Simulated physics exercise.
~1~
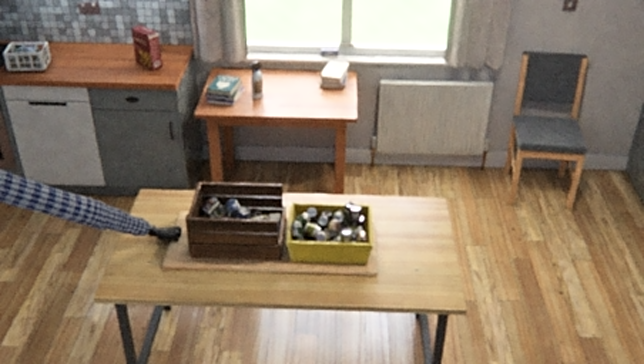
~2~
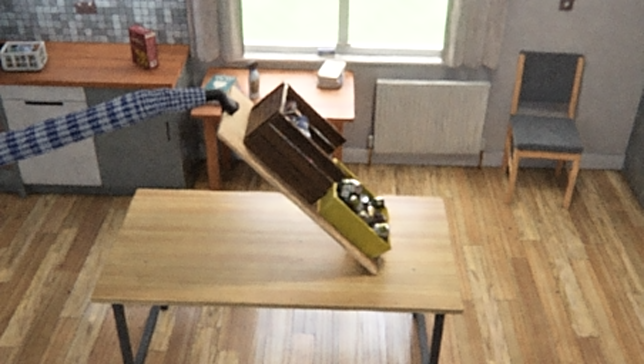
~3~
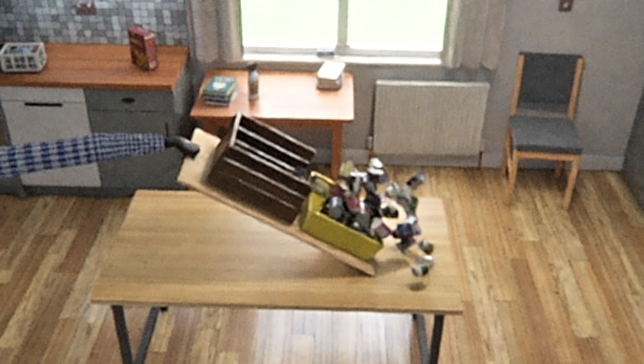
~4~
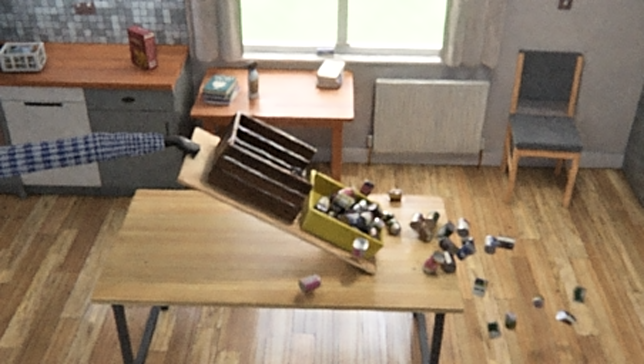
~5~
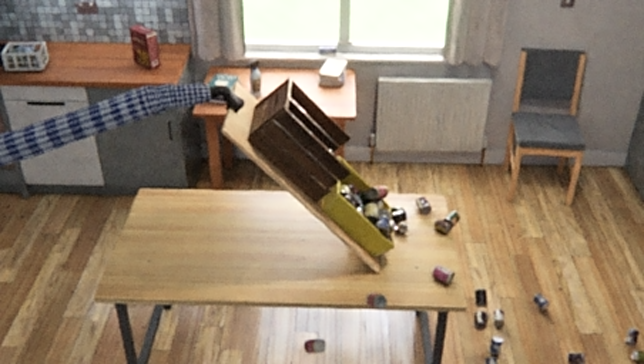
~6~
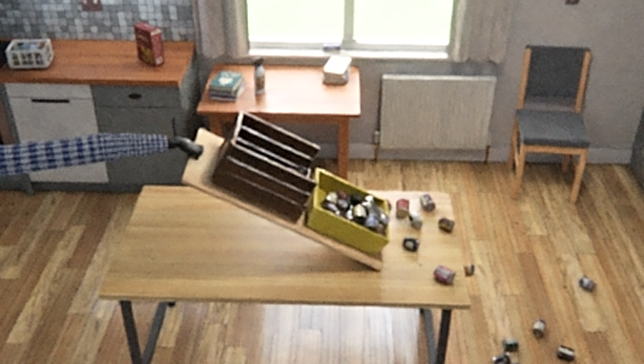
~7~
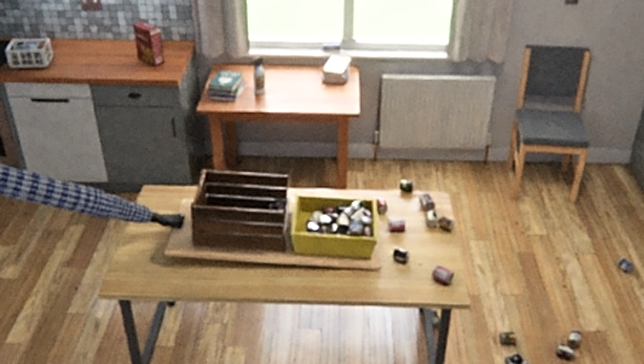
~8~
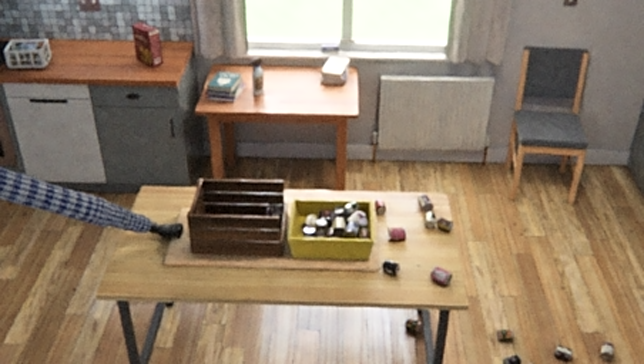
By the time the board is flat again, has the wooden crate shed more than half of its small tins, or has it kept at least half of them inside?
The wooden crate sheds more than half of its small tins, and it sits nearly empty once the board is flat again.
The clip shows a hand lifting the left end of a board holding a wooden crate and a yellow tub, sending cans tumbling rightward across the table and floor. The hand partly lowers the board, raises it again and lays it flat, leaving the crate nearly empty.
